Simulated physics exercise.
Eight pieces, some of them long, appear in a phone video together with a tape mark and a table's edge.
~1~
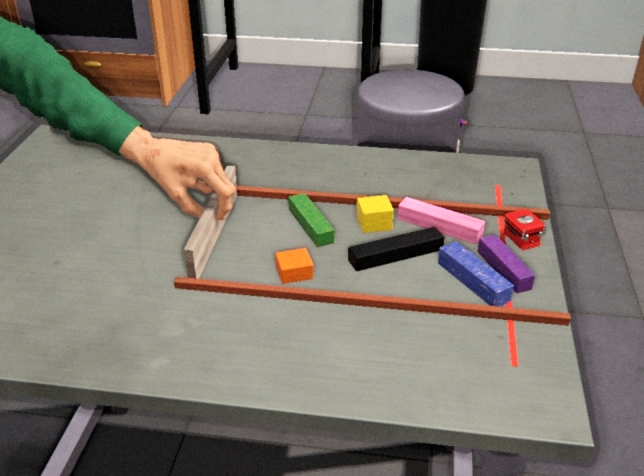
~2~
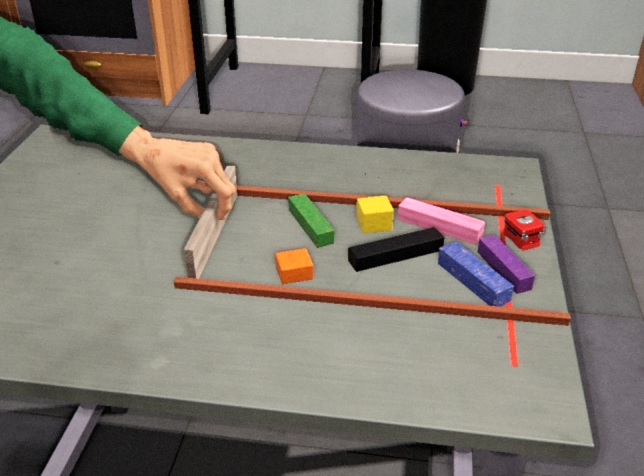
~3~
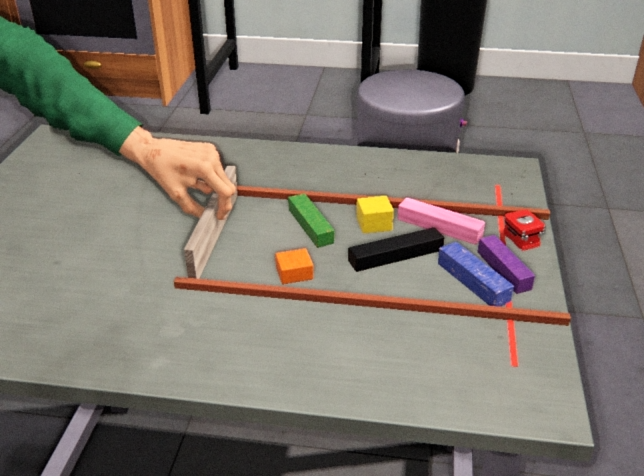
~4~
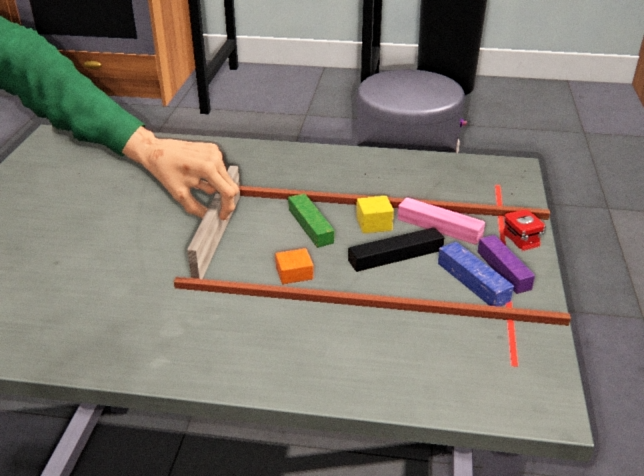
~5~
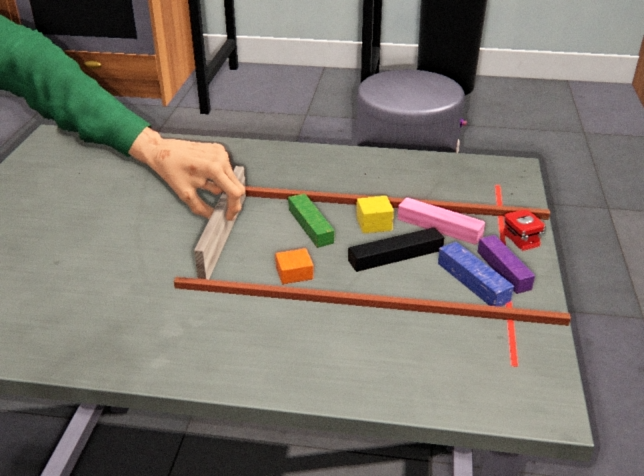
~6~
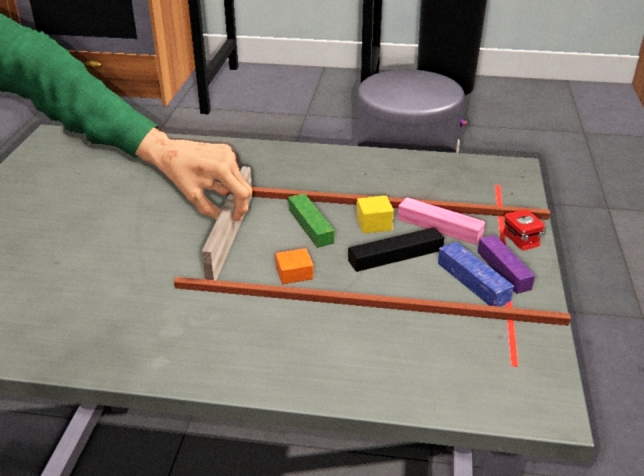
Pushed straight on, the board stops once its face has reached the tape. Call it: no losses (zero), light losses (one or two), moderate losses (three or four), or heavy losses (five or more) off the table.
Moderate losses.
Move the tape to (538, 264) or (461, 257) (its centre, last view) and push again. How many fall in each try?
Ending up on the floor: First try 6, second try 1.
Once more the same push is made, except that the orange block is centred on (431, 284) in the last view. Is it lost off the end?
From there it holds on.
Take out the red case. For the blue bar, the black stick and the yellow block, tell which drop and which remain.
Final state: Blue bar off, black stick in place, yellow block in place.
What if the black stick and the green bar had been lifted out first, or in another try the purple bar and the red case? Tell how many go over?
The number fallen is 1, and in the other try 2.
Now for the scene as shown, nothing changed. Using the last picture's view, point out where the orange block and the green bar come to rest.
Orange block: (526, 293); green bar: (514, 237).
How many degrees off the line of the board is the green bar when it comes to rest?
Roughly 0° out of line.
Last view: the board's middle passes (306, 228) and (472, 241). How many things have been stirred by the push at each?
Note: First position 2; second position 8.
Soon after, none off yet; red case at rest near (523, 230); purple bar at rest near (505, 263); blue bar at rest near (474, 274).
In the end, the number that fall off is three or four; gone, pink stick, blue bar, purple bar and red case.
